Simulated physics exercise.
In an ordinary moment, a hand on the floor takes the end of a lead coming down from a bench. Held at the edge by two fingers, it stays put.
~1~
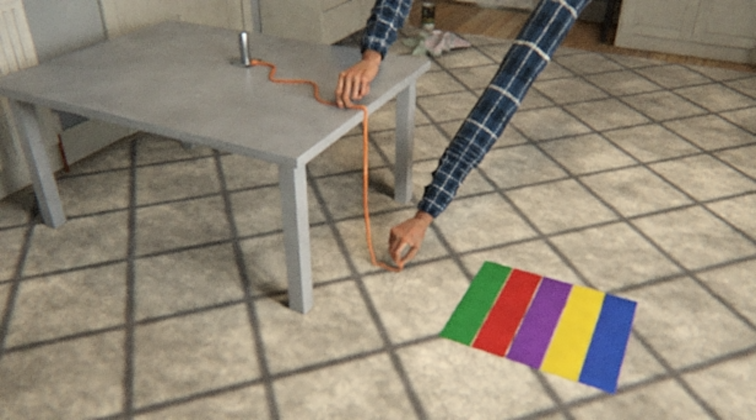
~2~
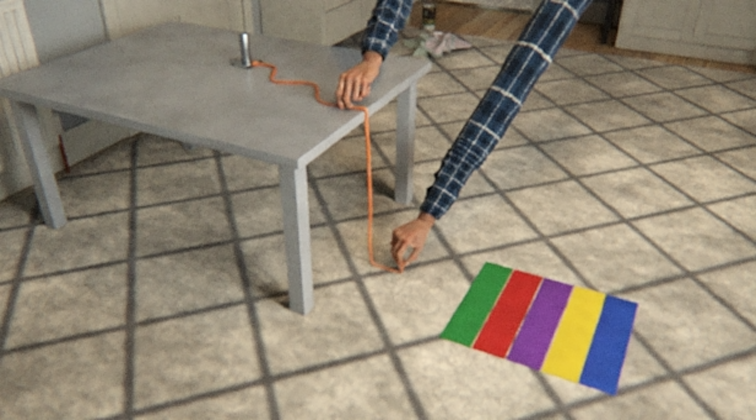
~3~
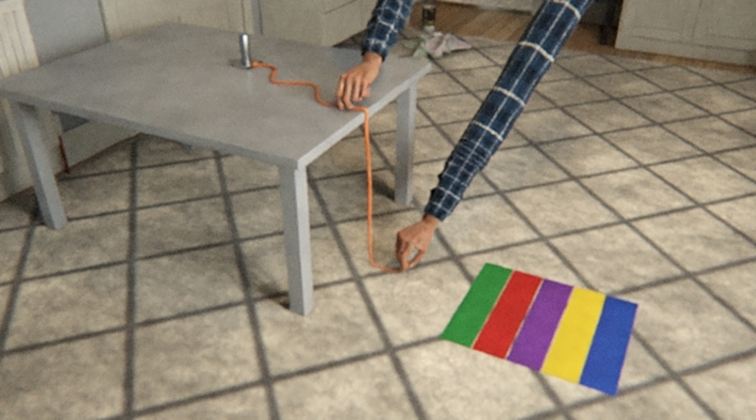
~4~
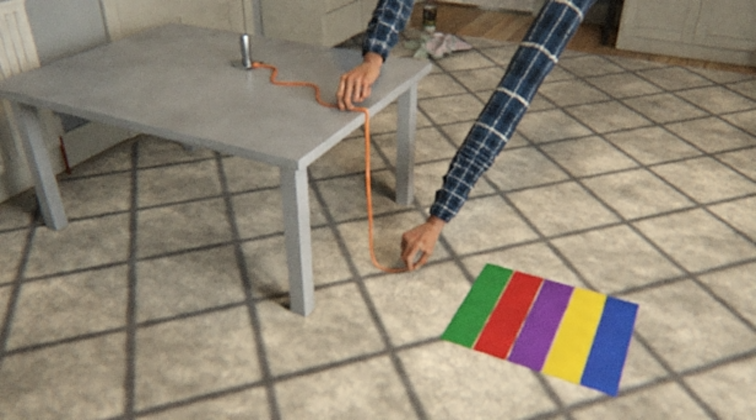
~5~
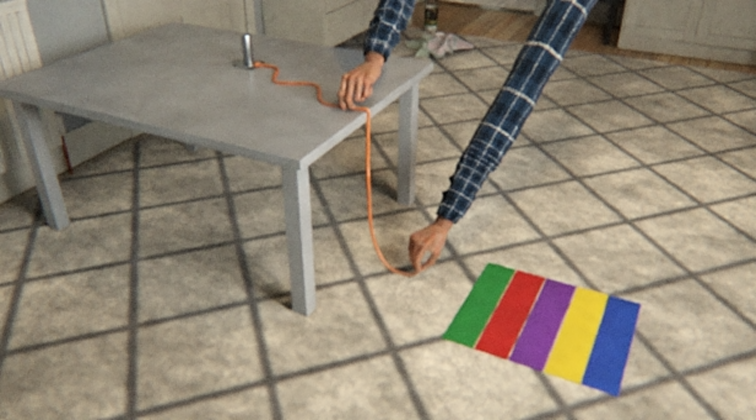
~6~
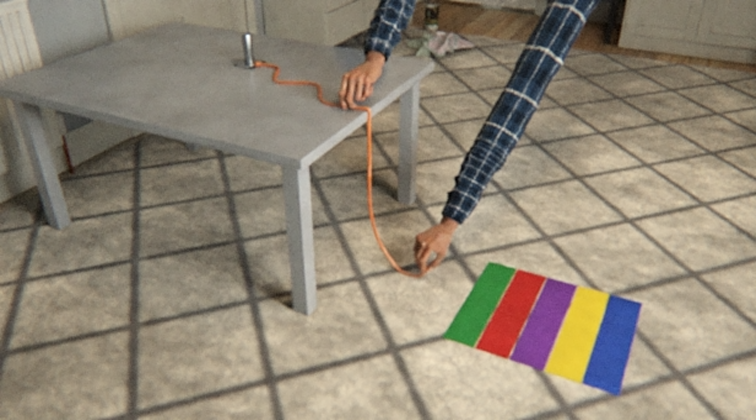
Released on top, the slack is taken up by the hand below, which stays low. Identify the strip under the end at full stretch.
Strip: Purple.
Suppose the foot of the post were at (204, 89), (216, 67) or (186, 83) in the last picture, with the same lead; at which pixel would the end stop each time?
First try about (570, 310), second about (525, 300), third about (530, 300).
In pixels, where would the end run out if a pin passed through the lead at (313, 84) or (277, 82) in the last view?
First try close to (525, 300), second close to (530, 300).
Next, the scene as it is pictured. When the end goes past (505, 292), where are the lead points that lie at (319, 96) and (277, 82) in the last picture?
(355, 97) and (303, 79), approximately.
Early on, end near (505, 292); over red.
Midway, end near (537, 302); over purple.
At the end of the slack, end near (556, 307); over purple. It halts on the purple strip.
